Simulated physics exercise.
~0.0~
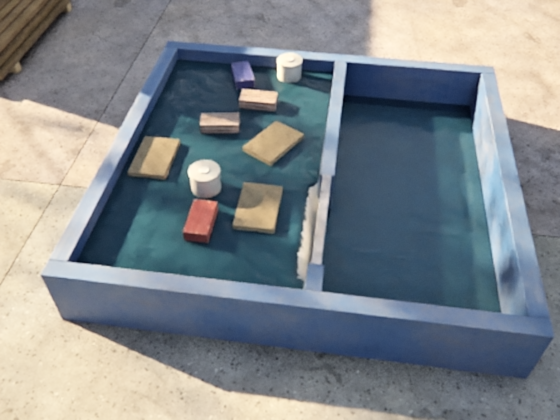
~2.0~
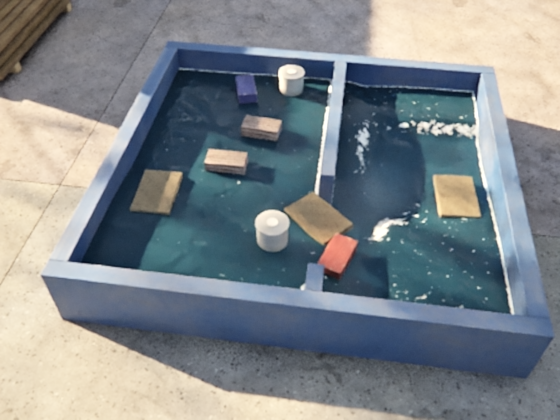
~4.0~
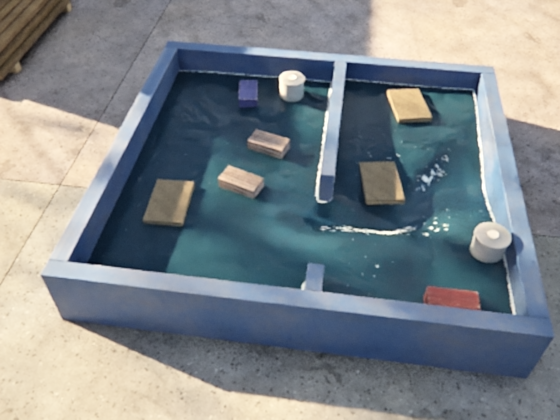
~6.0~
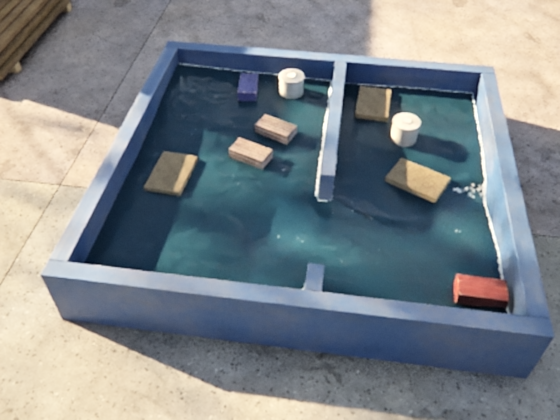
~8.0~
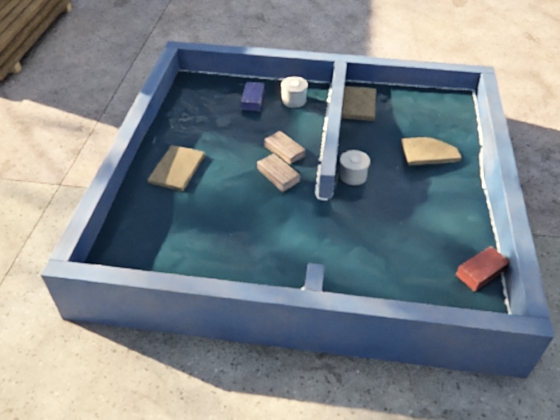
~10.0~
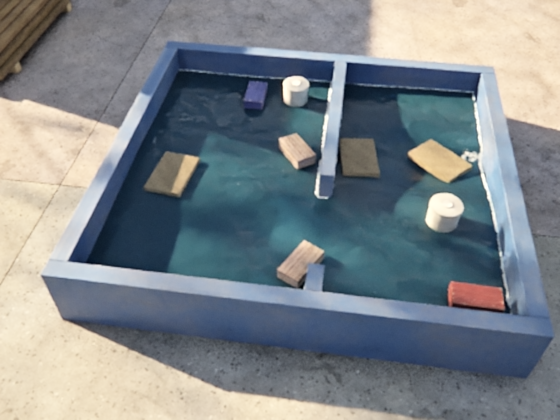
Water surged through a gap in the dividing wall of a blue tank, sweeping the red block, a white tub and two tan slabs into the right side, where they drifted around, while the blue block stayed floating on the left.
